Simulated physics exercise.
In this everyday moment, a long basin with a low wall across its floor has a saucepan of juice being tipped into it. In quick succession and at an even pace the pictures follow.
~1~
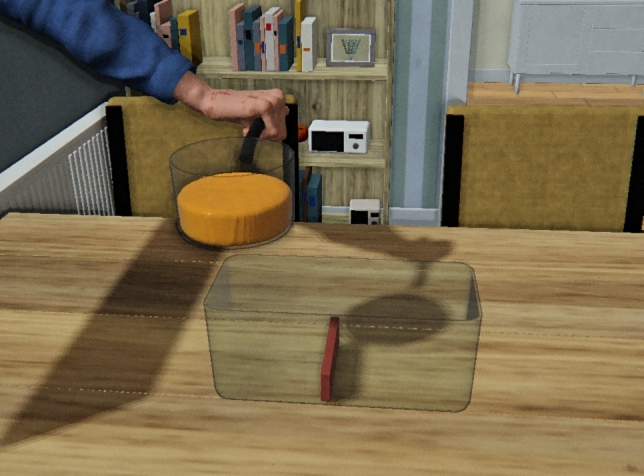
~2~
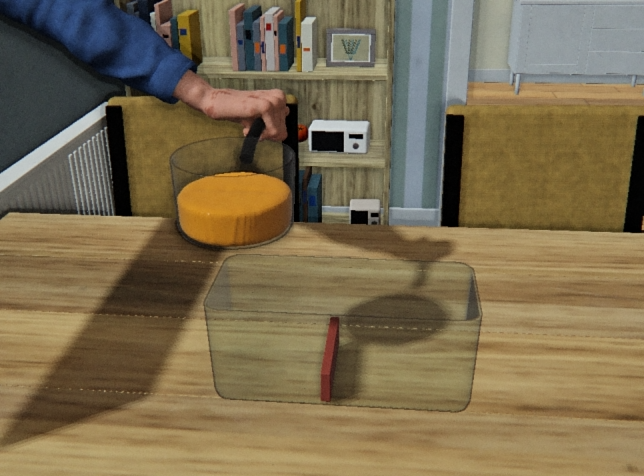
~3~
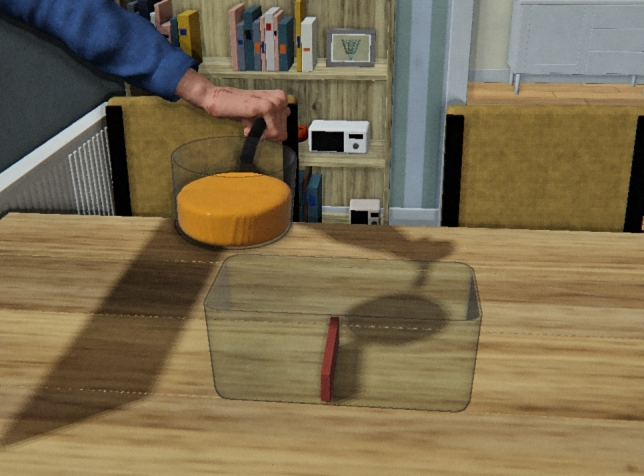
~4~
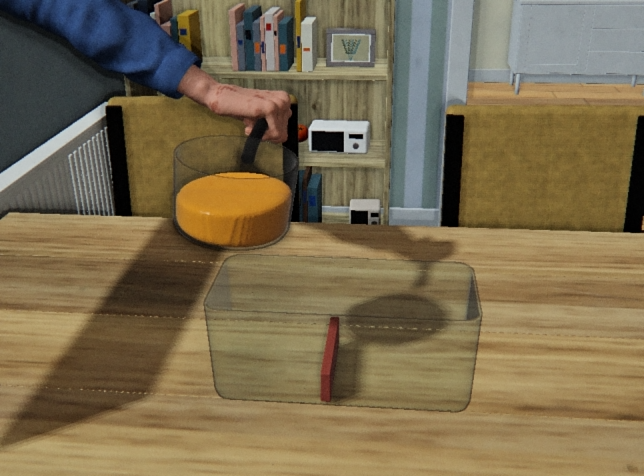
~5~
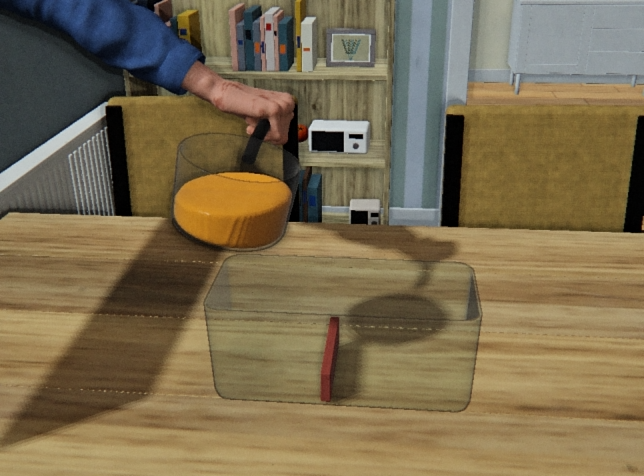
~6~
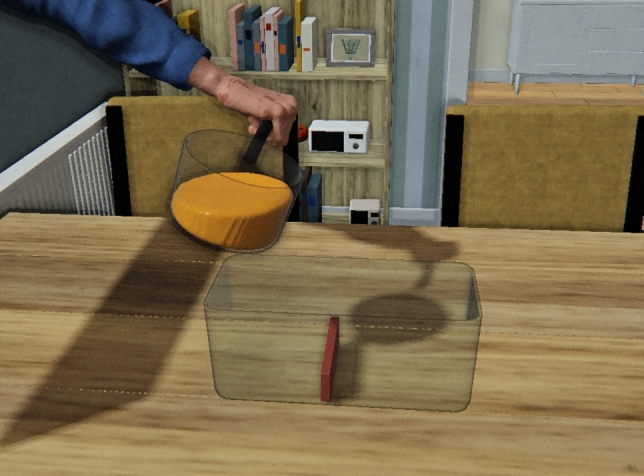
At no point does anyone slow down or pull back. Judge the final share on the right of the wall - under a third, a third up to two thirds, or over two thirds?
It is a third up to two thirds.
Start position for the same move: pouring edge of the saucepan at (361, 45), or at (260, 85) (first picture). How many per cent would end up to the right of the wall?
90 % and 40 %.
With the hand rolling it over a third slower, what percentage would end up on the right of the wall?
Share on the right: Some 70 percent.
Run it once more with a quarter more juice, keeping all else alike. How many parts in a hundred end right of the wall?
About 65 in a hundred.
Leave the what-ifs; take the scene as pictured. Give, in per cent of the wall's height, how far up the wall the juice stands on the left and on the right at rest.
Left 30 %, right 40 %.
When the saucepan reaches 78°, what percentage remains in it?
Some 70 in a hundred has yet to spill out.
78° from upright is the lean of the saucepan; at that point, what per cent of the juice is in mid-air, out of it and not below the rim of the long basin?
I'd say some 25 per cent.
A moment on, the saucepan is tipped on its side and 68 per cent is still to pour, 1 is left of the wall and 4 right of it.
Next, the saucepan is tipped right over and 17 per cent is still to pour, 20 is left of the wall and 53 right of it.
Then the saucepan is tipped right over and 1 per cent is still to pour, 40 is left of the wall and 57 right of it.
Later the saucepan is tipped right over and 0 per cent is still to pour, 42 is left of the wall and 57 right of it.
Finally, 42 per cent lies left of the wall, 57 right of it and 0 outside.
